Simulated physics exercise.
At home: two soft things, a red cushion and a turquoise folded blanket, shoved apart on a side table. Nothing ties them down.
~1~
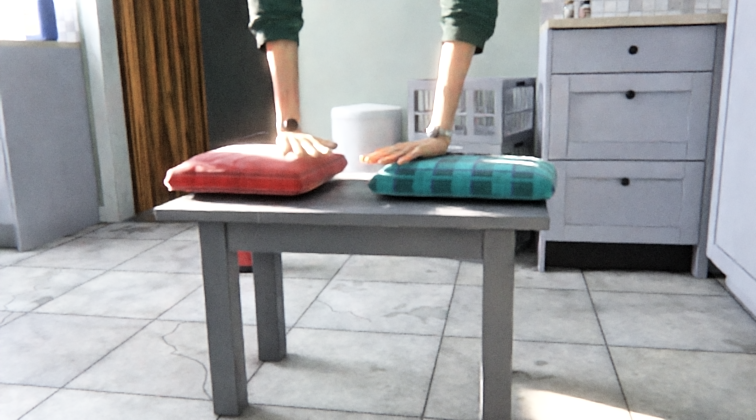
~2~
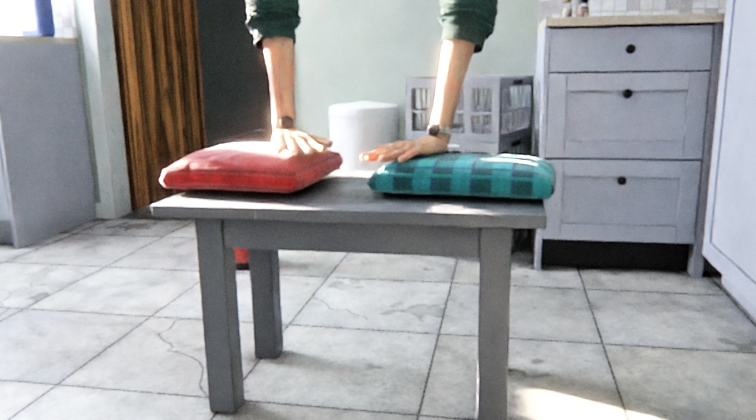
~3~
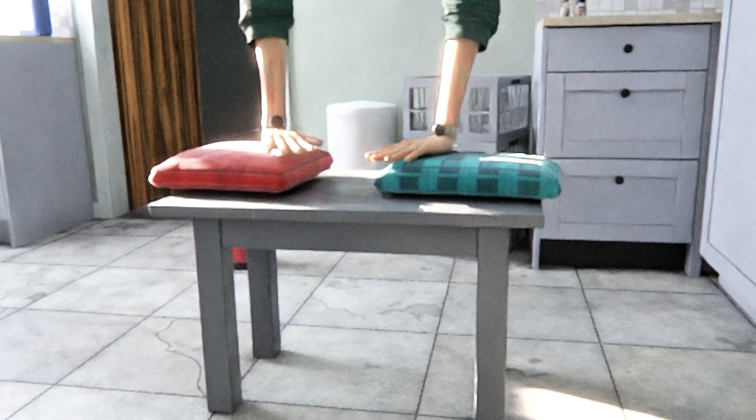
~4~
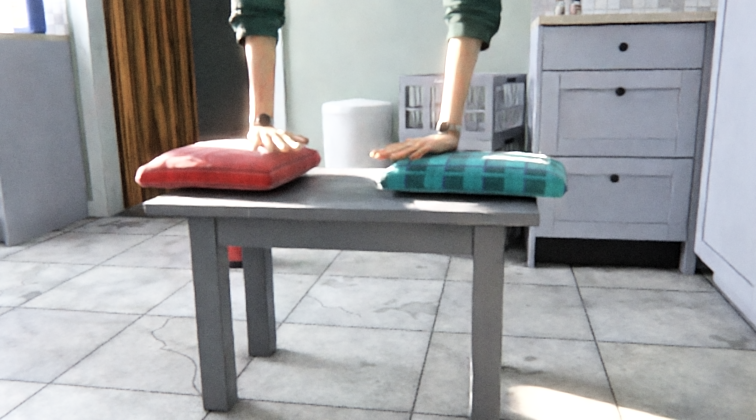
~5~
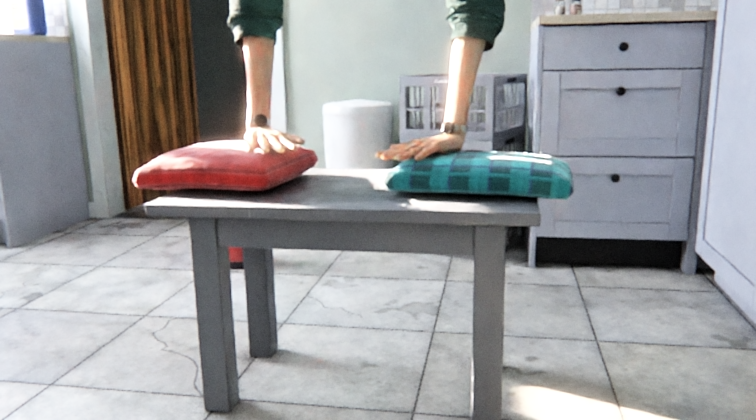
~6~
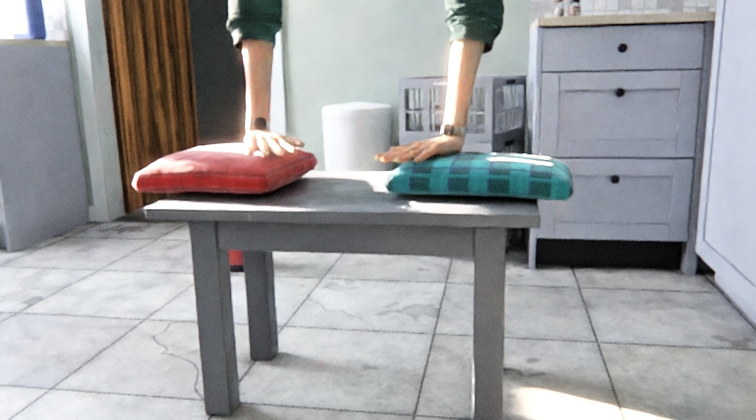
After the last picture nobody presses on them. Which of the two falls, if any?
The red cushion remains on top, the turquoise folded blanket holds its place.
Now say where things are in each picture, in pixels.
The first frame shows cushion tip (188, 175); folded blanket tip (551, 186).
The second frame shows cushion tip (184, 173); folded blanket tip (550, 185).
The third frame shows cushion tip (173, 172); folded blanket tip (557, 185).
The fourth frame shows cushion tip (161, 172); folded blanket tip (562, 184).
The fifth frame shows cushion tip (157, 174); folded blanket tip (568, 186).
The sixth frame shows cushion tip (157, 177), a small part past the edge; folded blanket tip (568, 187), a small part past the edge.
Then, 0.52 s later than the last view, cushion at rest; folded blanket at rest.
Finally, cushion at rest; folded blanket at rest. The red cushion holds its place and the turquoise folded blanket stays up there.
